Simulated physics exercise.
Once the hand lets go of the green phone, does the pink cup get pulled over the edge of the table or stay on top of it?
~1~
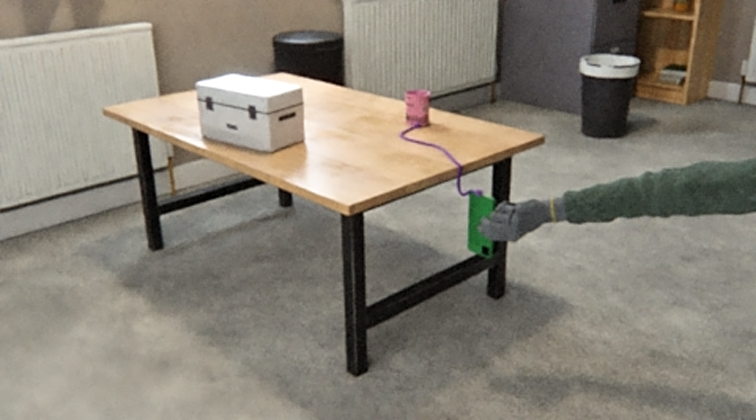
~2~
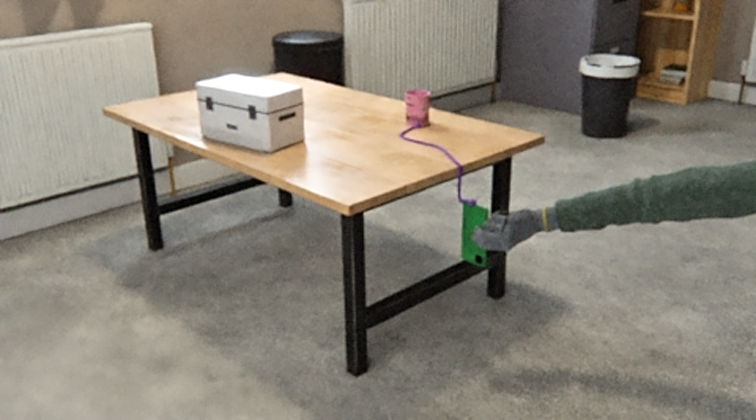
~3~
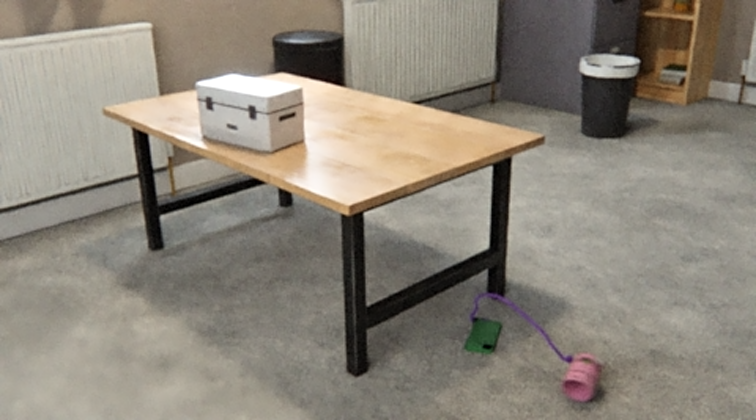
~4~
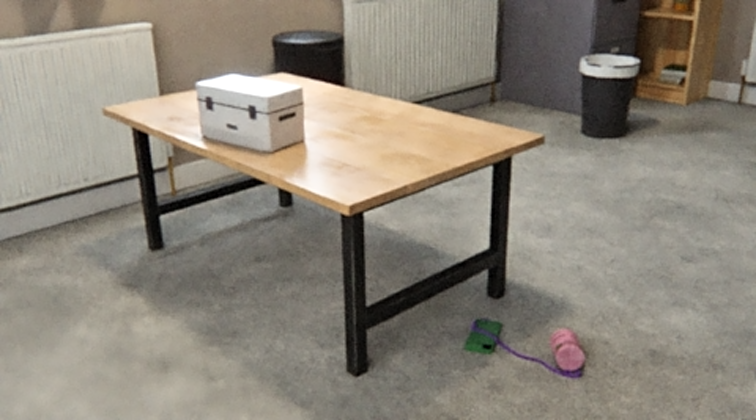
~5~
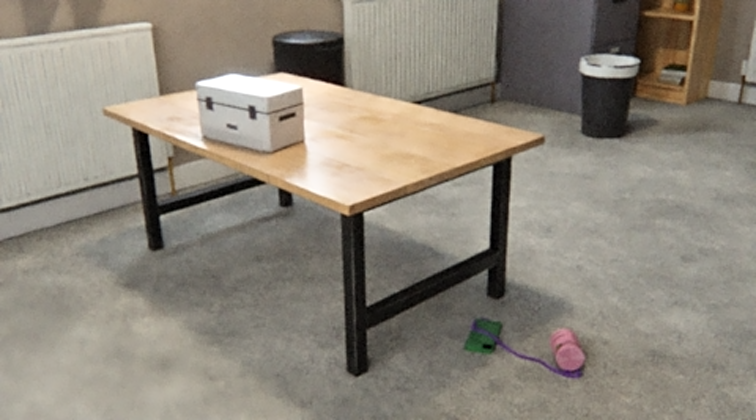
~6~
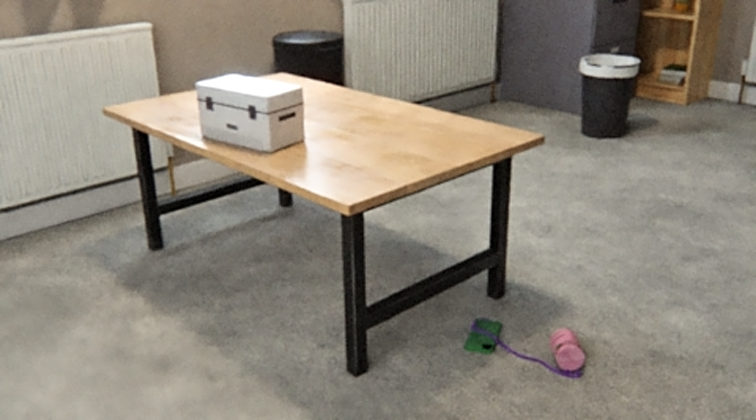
The pink cup gets pulled over the edge by the cord. It ends up lying on its side on the floor near the green phone.
A gloved hand lowered a green phone past the end of a wooden table, a purple cord running from it to a pink cup, then let go. The phone dropped to the floor and the cup followed, ending on its side nearby.
